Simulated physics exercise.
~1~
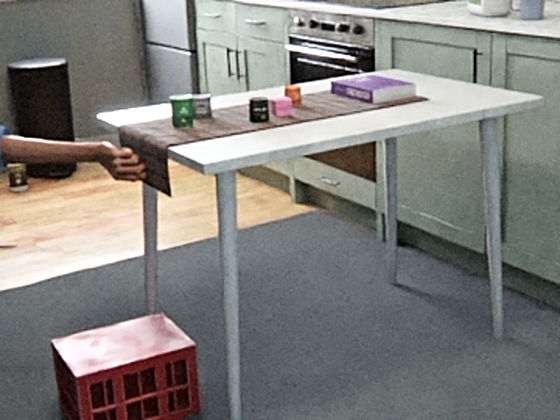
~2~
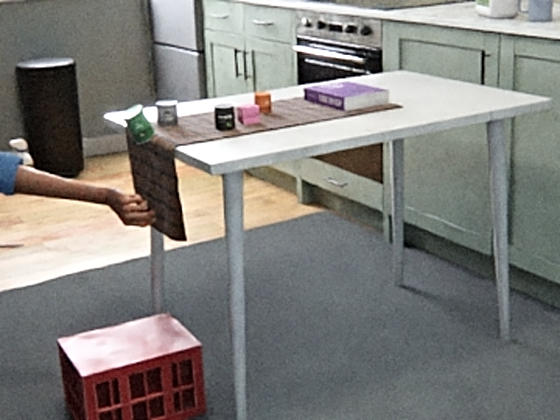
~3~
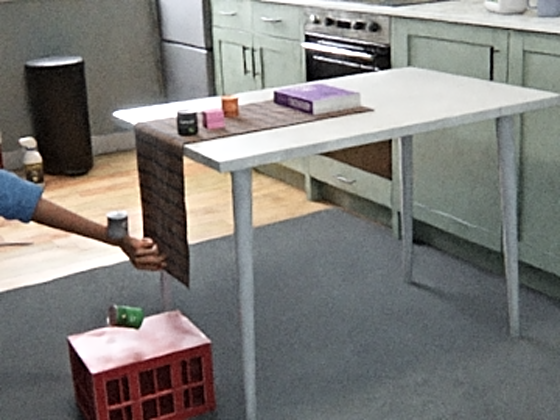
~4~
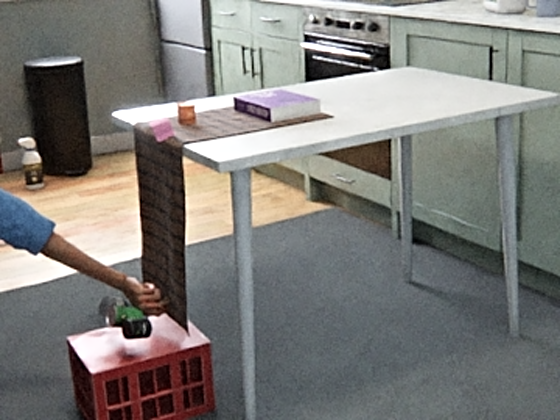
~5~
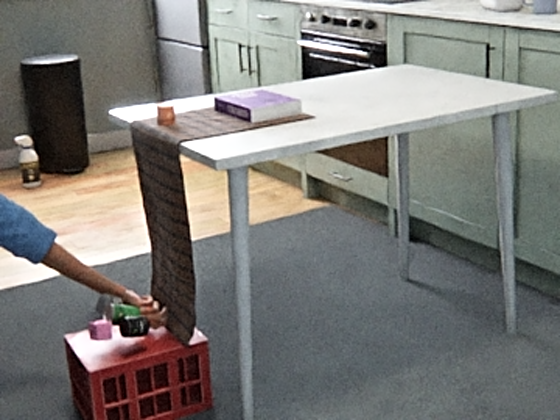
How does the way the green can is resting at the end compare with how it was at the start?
At the start the green can stood upright on the cloth on the table, but by the end it was lying on its side down at the red crate.
